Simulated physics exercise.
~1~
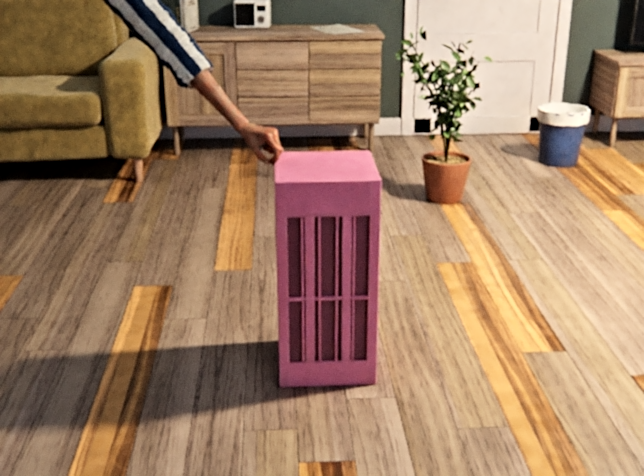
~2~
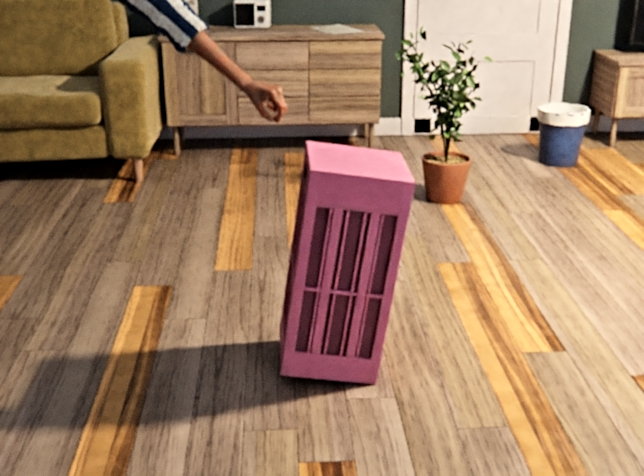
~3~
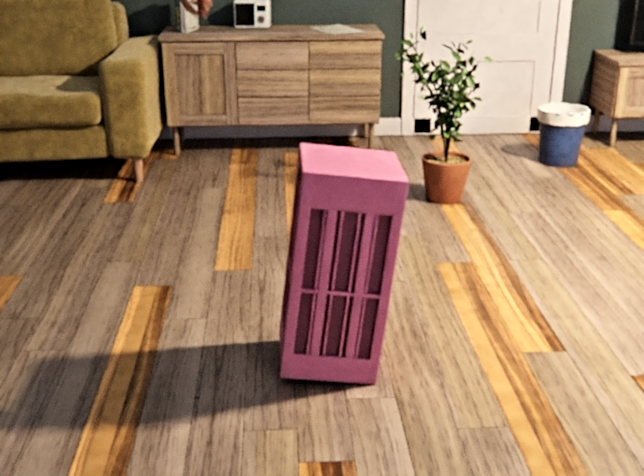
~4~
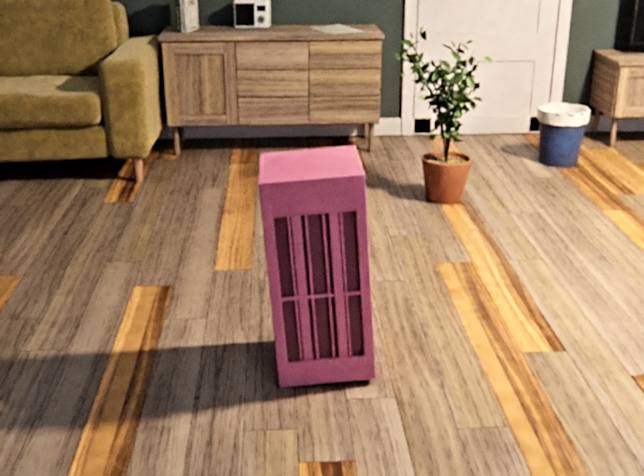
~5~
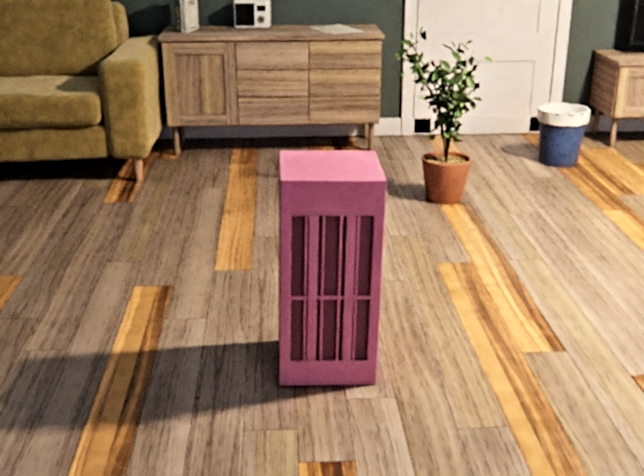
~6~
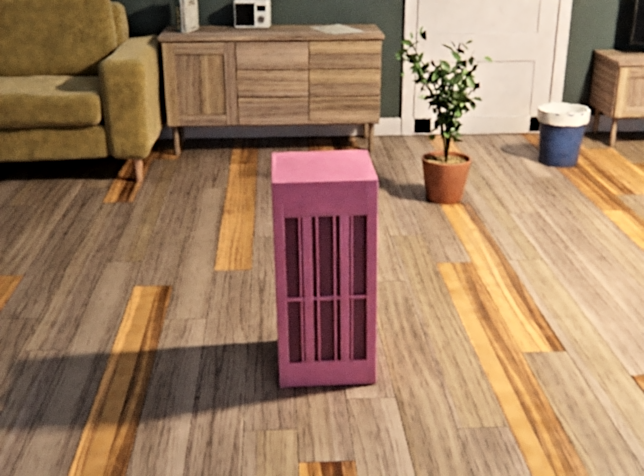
A tall pink crate standing on a wooden floor tipped to the right when a hand pushed its top and drew away, then rocked back past upright to the left, wobbled a little more, and ended up standing on its base.
